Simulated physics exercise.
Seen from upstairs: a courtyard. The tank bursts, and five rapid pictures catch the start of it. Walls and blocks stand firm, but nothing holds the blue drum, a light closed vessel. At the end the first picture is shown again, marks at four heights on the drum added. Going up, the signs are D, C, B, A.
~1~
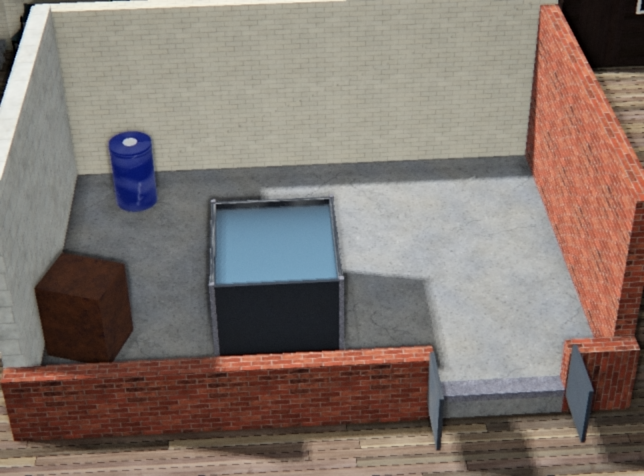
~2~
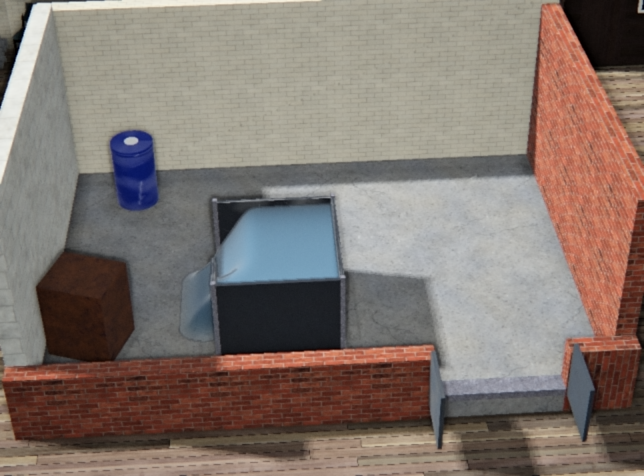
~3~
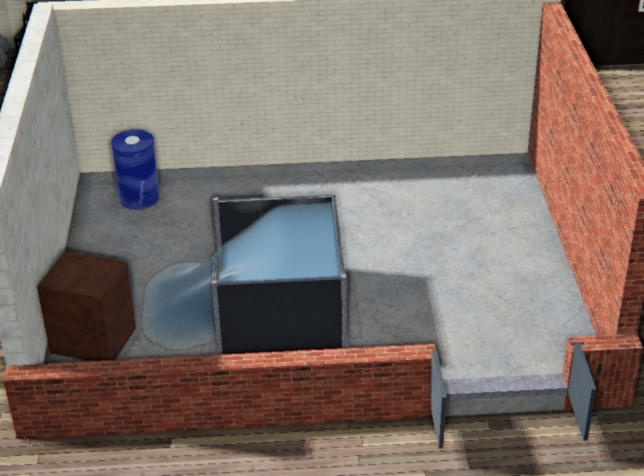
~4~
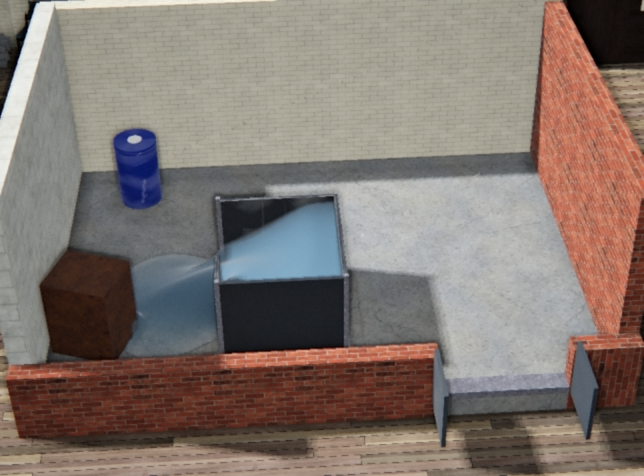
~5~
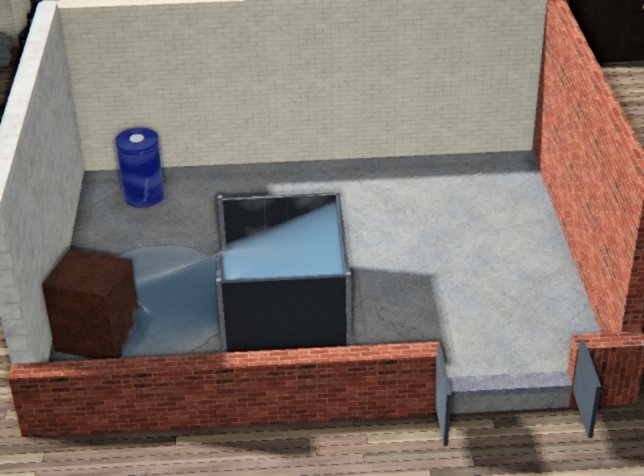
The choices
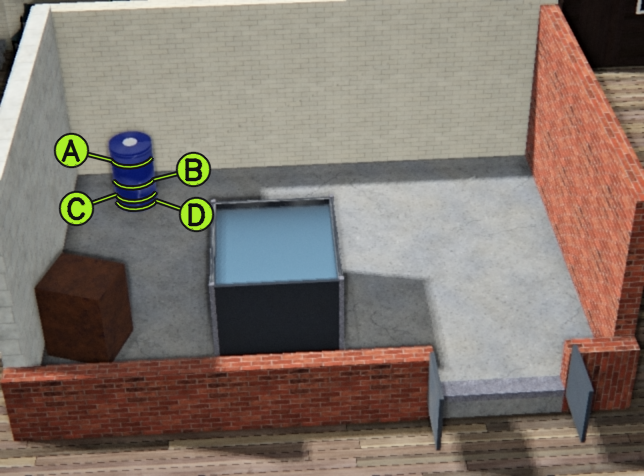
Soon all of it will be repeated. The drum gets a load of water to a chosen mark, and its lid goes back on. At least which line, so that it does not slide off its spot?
Choose A.
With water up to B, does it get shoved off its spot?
Yes, it does.
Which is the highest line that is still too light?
That would be B.
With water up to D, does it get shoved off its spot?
Yes.
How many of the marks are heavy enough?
One.
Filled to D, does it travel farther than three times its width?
Yes, clearly.
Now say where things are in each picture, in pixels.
In the first picture, lid of the blue drum at (130, 142); tank full, its middle at (275, 245); open gate at (498, 346).
In the second picture, 2 % of the ground under water, its edge towards the drum at (189, 281).
In the third picture, 5 % of the ground under water, its edge towards the drum at (170, 268).
In the fourth picture, 8 % of the ground under water, its edge towards the drum at (174, 256).
In the fifth picture, lid of the blue drum at (137, 139); 11 % of the ground under water, its edge towards the drum at (166, 249).
In lime, A at (130, 166); B at (133, 188); C at (134, 201); D at (135, 209); from the bottom up D, C, B, A.
With A, it does not move.
With B, it is pushed about twice its own width away.
With C, it is pushed about 5 times its own width away.
With D, it is pushed about 10 times its own width away.
